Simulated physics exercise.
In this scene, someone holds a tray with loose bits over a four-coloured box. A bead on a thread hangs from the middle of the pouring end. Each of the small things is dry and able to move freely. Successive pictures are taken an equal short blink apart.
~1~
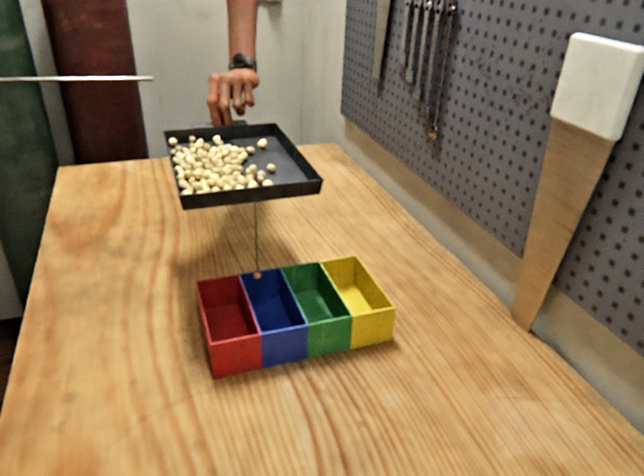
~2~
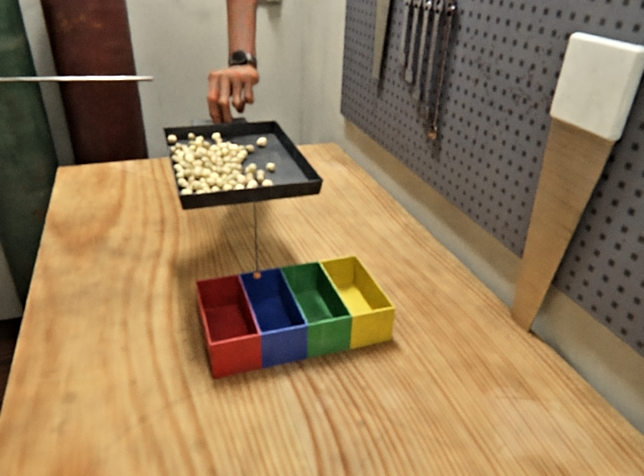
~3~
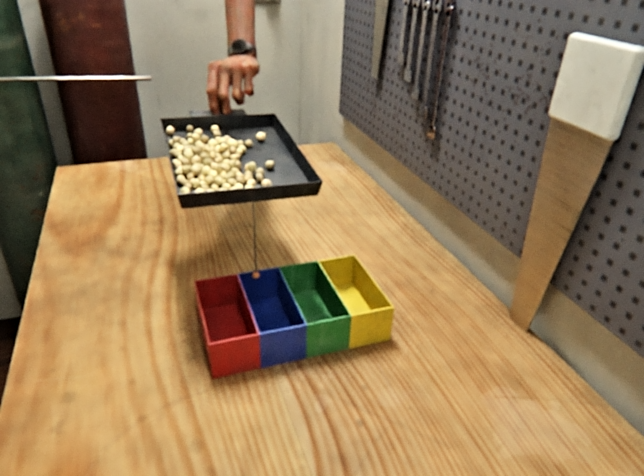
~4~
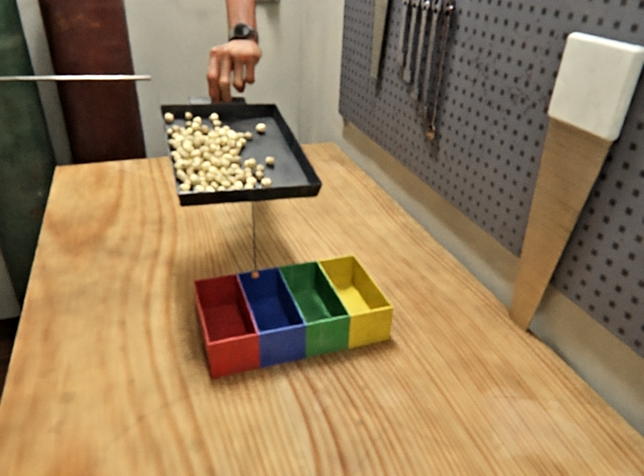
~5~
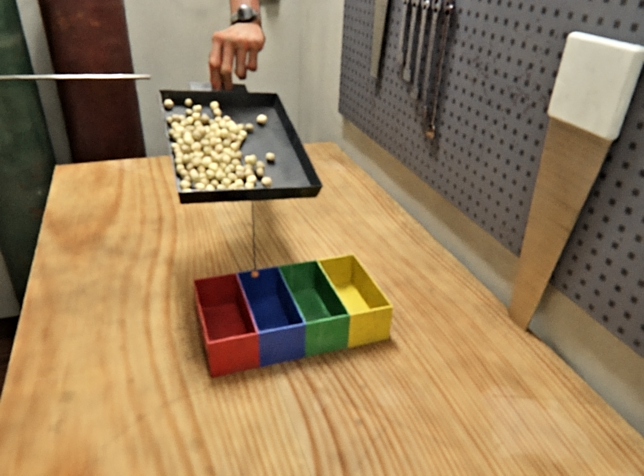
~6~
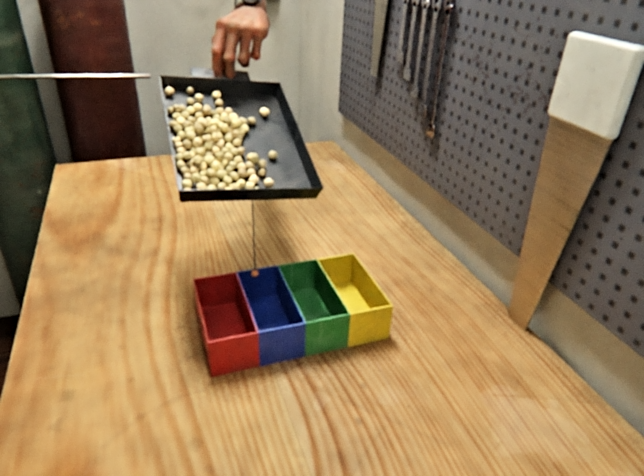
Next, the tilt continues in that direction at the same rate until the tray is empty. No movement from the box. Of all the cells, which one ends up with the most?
The green one ends up with the most.
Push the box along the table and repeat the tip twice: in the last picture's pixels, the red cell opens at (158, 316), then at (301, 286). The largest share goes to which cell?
So the first one goes to the yellow one and the second to the red cell.
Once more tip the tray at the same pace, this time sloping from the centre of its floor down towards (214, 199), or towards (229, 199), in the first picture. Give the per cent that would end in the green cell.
Lab note: Try one about 0 %, try two 0 %.
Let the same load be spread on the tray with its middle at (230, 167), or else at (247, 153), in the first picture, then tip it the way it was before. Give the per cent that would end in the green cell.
First case: Around 50 %; second case: Around 50 %.
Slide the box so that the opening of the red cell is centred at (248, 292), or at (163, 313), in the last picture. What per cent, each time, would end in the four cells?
The first gives 80 %, the second 70 %.
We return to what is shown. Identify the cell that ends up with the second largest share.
Just behind the top cell comes the blue one.
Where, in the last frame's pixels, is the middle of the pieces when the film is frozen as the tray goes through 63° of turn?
Check around (256, 167) in the last picture.
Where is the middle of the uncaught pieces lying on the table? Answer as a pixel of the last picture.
Near (320, 439).
Soon after the last picture, tray tipped steeply; nearly all on the tray; a small part falling or outside the box.
A little later, tray tipped right over; most on the tray; a small part in the green cell; a stray few in the yellow cell; a stray few in the blue cell; a small part falling or outside the box.
Later still, tray tipped past a quarter turn; about half in the green cell; about a quarter in the blue cell; a small part in the yellow cell; a small part in the red cell; a small part falling or outside the box.
At rest, tray tipped past a quarter turn; about half in the green cell; about a quarter in the blue cell; a small part in the yellow cell; a small part in the red cell; a small part outside the box.
